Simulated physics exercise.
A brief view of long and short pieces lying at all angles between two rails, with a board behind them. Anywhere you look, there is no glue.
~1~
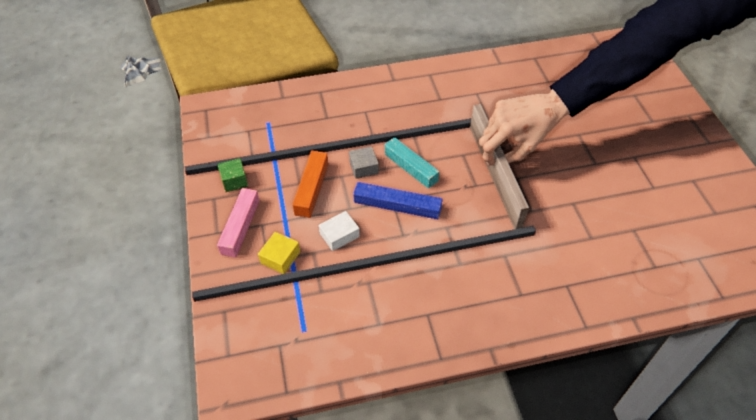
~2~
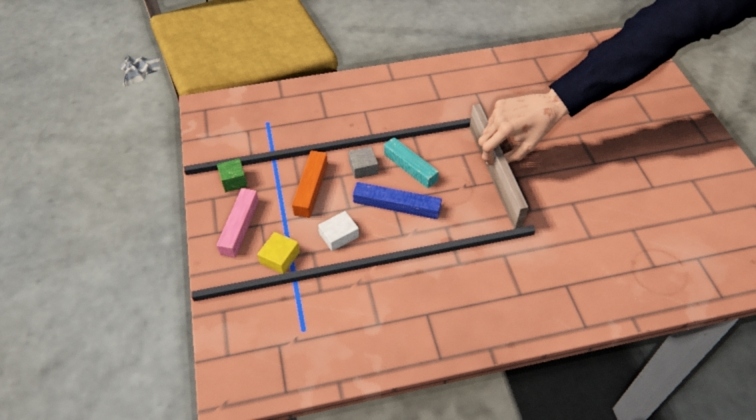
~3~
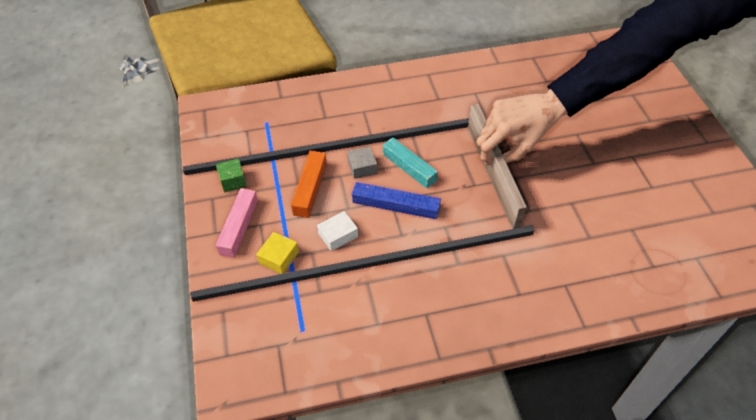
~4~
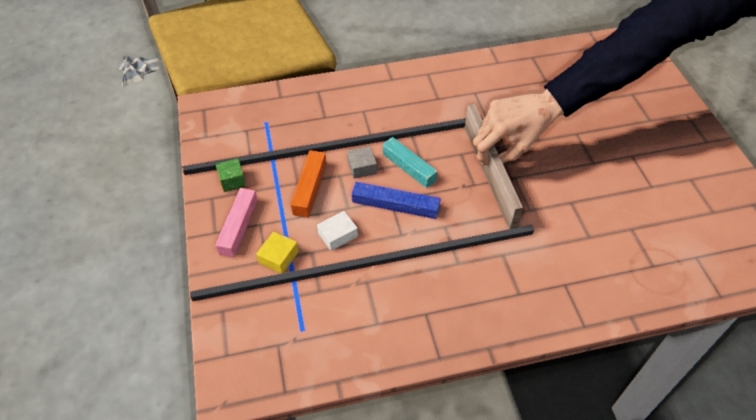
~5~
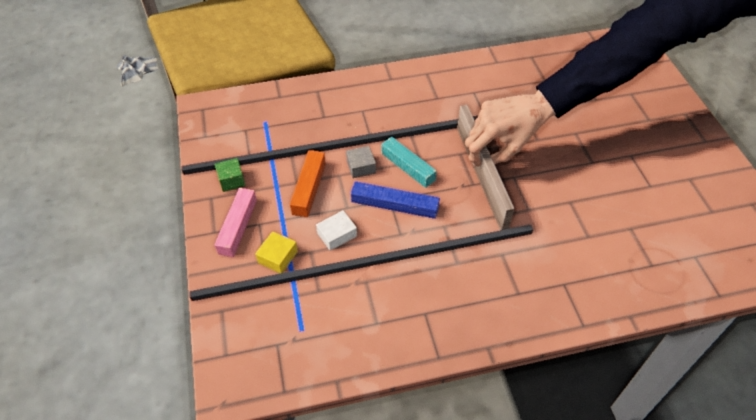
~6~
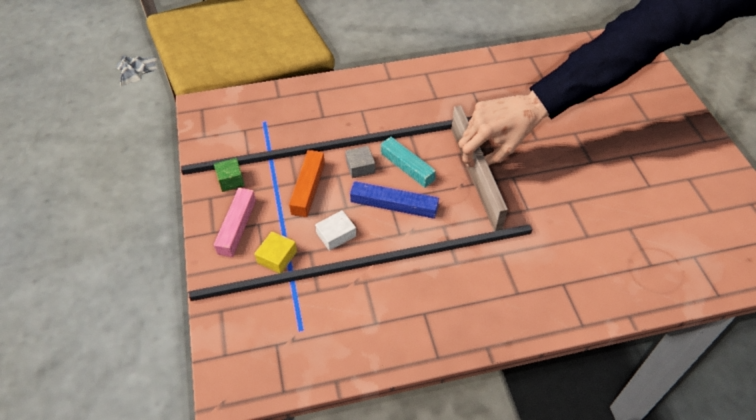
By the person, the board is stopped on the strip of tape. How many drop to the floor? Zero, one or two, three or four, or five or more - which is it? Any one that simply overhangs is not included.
Off the edge go none of them.
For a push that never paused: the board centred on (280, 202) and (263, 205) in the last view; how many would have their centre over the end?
At the first spot the count is 0, and at the second it is 0.
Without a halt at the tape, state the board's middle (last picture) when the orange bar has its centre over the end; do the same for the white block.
Orange bar: (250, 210); white block: (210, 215).
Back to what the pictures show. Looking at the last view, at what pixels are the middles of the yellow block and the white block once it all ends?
The yellow block comes to rest at (223, 268), and the white block comes to rest at (260, 260).
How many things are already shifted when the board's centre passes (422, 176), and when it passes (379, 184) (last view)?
At first I count 2, and then 4.
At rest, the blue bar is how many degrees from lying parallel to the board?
It measures close to 35 degrees.
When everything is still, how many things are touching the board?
My count gives 2.
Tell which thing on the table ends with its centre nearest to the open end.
Pink bar.
Early on, none off yet; green block at rest near (229, 175); pink bar at rest near (236, 222); yellow block at rest near (276, 253).
A while later, none off yet; green block at rest near (229, 175); pink bar moving near (230, 221); yellow block at rest near (276, 253).
Finally, the number that fall off is zero.
